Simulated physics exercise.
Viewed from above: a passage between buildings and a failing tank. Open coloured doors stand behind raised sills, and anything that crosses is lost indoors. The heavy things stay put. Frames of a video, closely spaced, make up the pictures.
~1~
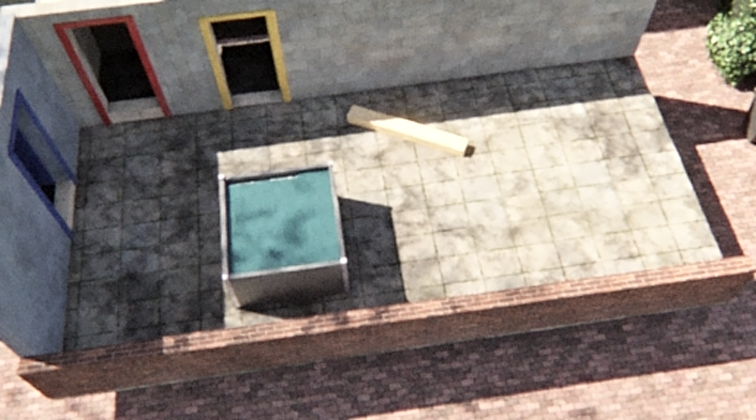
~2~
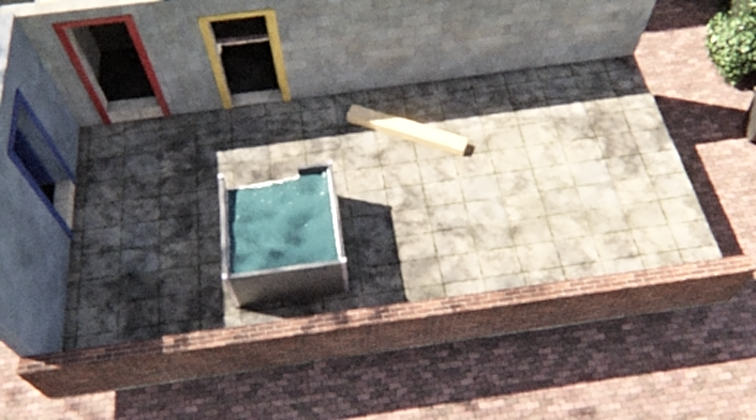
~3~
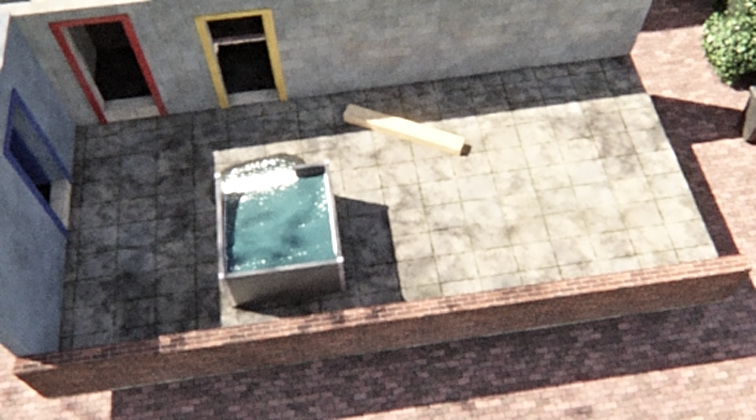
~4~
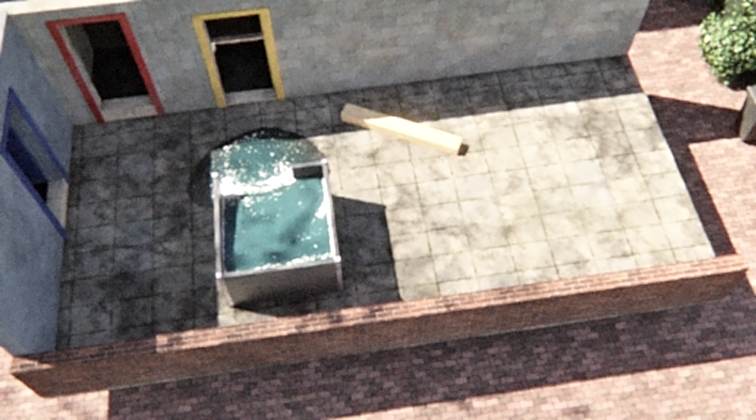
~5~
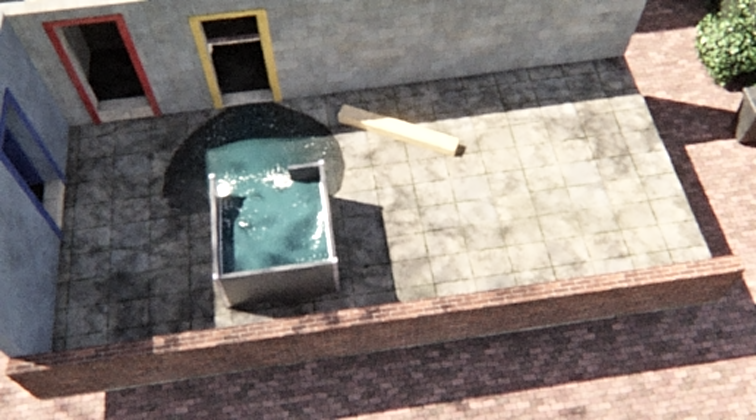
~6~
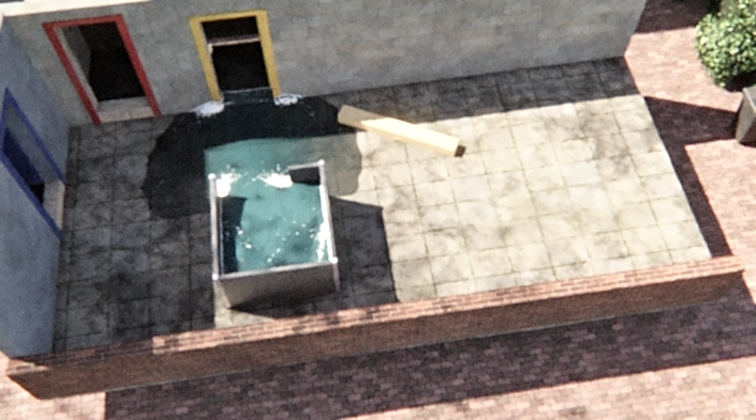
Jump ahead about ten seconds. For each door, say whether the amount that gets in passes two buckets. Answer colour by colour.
As I see it, the red door will keep to two buckets, the yellow door will go over two buckets, the blue door will keep to two buckets.
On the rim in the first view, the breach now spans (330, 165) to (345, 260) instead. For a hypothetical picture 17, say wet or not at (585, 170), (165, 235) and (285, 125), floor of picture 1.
Listed order gives sopping; left alone; left alone.
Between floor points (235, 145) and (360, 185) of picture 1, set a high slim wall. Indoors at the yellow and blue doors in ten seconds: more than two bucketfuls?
I'd say the yellow door remains safe, while the blue door gets swamped.
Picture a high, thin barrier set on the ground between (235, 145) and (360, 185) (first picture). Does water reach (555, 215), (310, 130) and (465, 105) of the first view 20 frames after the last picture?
Taking the points in order - unwetted, wetted, unwetted.
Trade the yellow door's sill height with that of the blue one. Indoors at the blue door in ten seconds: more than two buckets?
The blue door floods.
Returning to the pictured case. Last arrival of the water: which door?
It would be the door marked blue.
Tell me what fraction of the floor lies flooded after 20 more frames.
That should be about 50 %.
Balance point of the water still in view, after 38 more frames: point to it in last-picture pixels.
Near (241, 212).
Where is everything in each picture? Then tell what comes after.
In the first picture, still water in the tank at (281, 221).
In the second picture, the front is at a hidden place, out from the gap on the tank's far side.
In the third picture, water pours out on the tank's far side and has run to (293, 160).
In the fourth picture, the front is at (277, 132), out from the gap on the tank's far side.
In the fifth picture, water pours out on the tank's far side and has run to (239, 107).
In the sixth picture, the front is at (224, 97), out from the gap on the tank's far side.
A moment on, water covers 20 % of the floor; the red door wet at the sill, nothing in, the yellow door far over two buckets in, the blue door not reached.
Next, water covers 25 % of the floor; the red door wet at the sill, nothing in, the yellow door far over two buckets in, the blue door wet at the sill, nothing in.
Then, water covers 50 % of the floor; the red door wet at the sill, nothing in, the yellow door far over two buckets in, the blue door wet at the sill, nothing in.
Later, water covers 65 % of the floor; the red door wet at the sill, nothing in, the yellow door far over two buckets in, the blue door wet at the sill, nothing in.
In the end, water covers 75 % of the floor; the red door wet at the sill, nothing in, the yellow door far over two buckets in, the blue door wet at the sill, nothing in.
